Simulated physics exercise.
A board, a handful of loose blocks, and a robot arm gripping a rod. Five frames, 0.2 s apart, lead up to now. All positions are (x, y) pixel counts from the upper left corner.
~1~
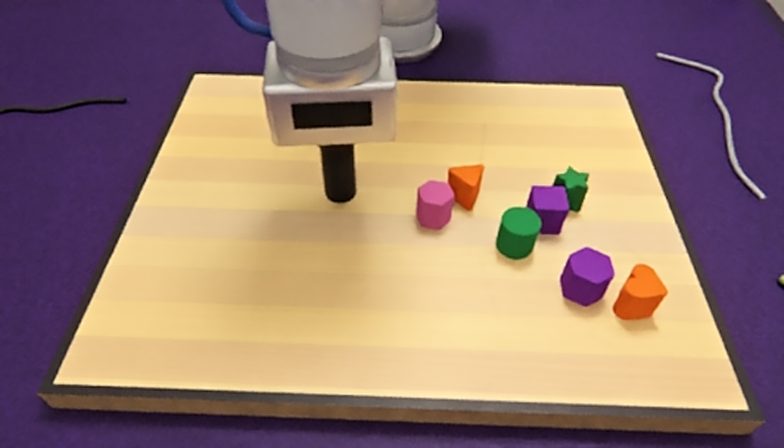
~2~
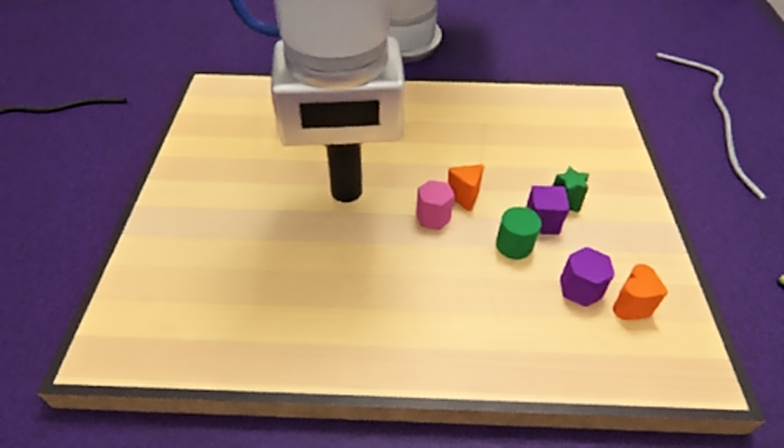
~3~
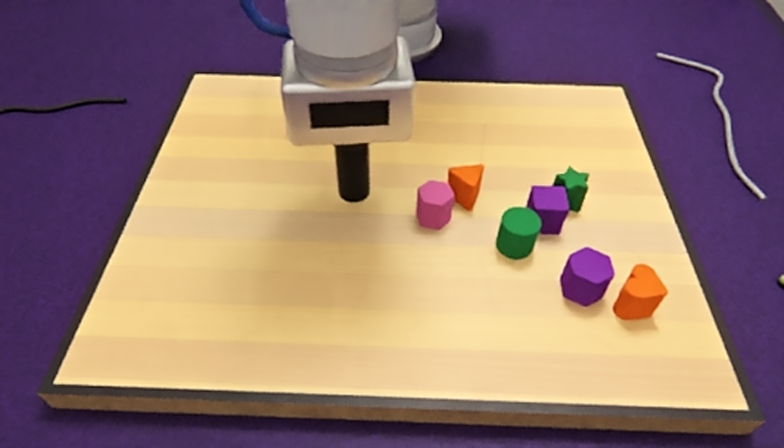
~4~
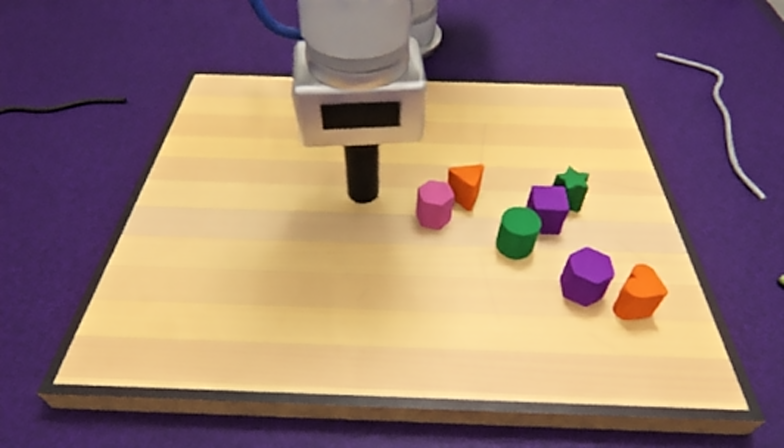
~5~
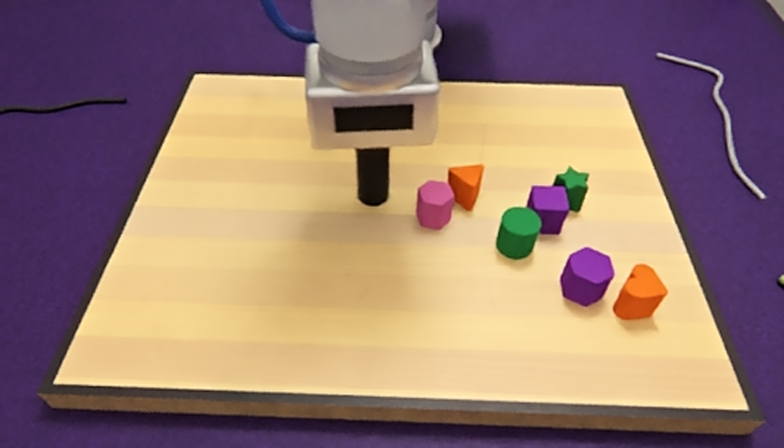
A robot arm holding a black rod moved slowly to the right over a wooden board, closing in on the pink hexagon block, while all the colorful blocks stayed where they were.
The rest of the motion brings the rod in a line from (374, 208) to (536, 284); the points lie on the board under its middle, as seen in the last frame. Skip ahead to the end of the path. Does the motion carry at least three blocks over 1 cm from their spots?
The answer is no.
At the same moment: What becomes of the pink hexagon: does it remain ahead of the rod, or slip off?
The block lies off to the side or behind.
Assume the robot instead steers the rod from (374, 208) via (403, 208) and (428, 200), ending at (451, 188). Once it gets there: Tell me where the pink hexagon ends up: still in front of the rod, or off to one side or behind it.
The pink hexagon slips off.
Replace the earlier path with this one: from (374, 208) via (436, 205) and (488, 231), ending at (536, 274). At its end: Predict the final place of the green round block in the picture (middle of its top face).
Around pixel (583, 264).
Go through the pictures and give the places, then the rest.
In the first frame, tip of the rod (341, 192), middles of tops, pink hexagon (436, 192), green round block (522, 220), purple hexagon (592, 264).
In the second frame, rod (347, 192), nothing pushed.
In the third frame, rod (354, 192), nothing pushed.
In the fourth frame, rod (363, 193), nothing pushed.
In the fifth frame, rod (374, 195), pink hexagon (436, 192), green round block (522, 220), purple hexagon (592, 264).
The first path, step by step. One third of the way, rod (426, 219); pink hexagon (456, 194), turned 35° anticlockwise.
Two thirds of the way, rod (482, 245); pink hexagon (473, 198), turned 85° anticlockwise.
At the end, rod (541, 272); pink hexagon (473, 198), turned 85° anticlockwise; green round block (526, 220); purple hexagon unmoved.
